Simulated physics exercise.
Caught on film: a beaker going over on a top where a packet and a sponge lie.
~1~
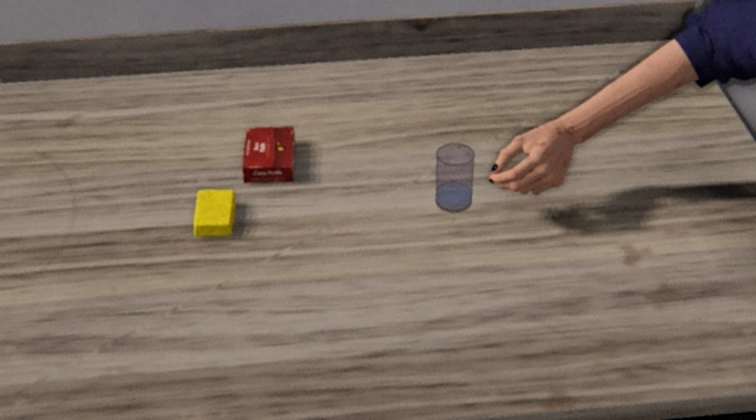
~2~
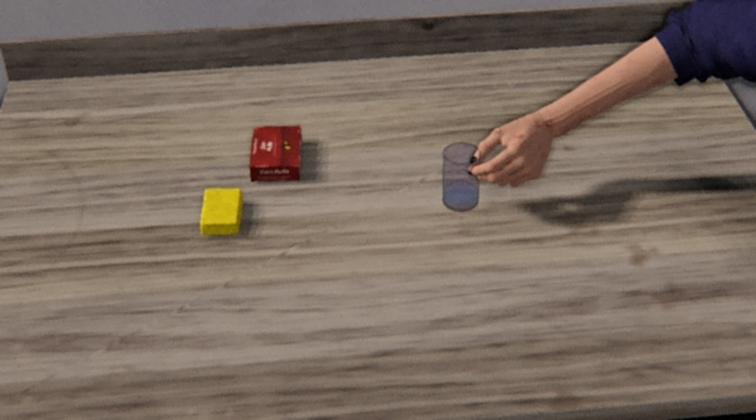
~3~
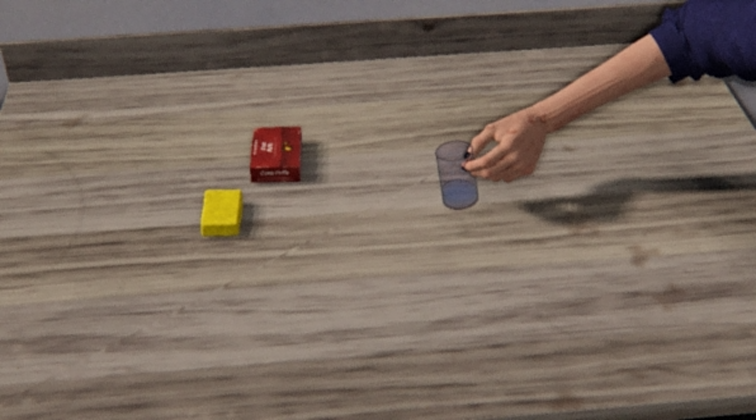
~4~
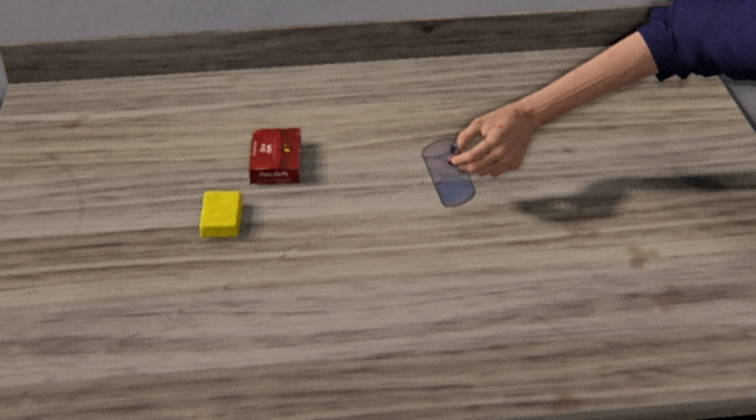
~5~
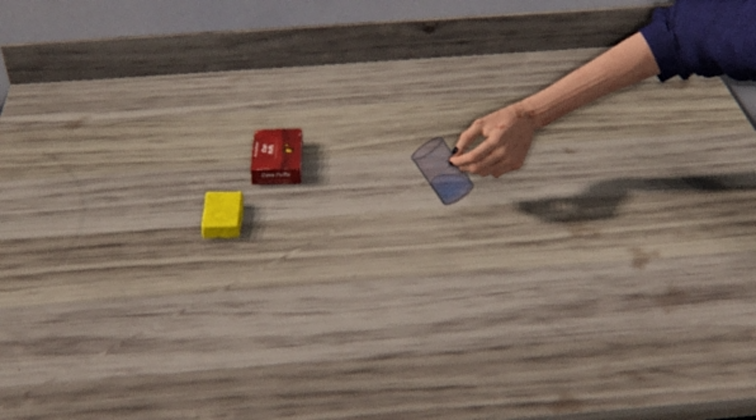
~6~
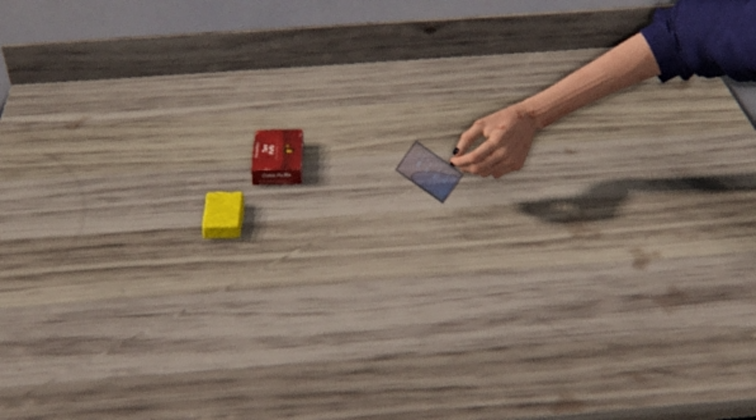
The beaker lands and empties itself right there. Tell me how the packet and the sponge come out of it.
Check the packet: It is left wet. Check the sponge: It is left dry.
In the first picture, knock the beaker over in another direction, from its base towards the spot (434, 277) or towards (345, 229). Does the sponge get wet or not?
The first time it avoids the spill, and the next time it is hit by the spill.
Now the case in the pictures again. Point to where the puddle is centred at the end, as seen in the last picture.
Roughly at (334, 162).
Next, the puddle covers about as much as a saucer; the packet is in it; the sponge is clear of it.
Finally, the puddle covers about as much as a saucer; the packet is in it; the sponge is clear of it.
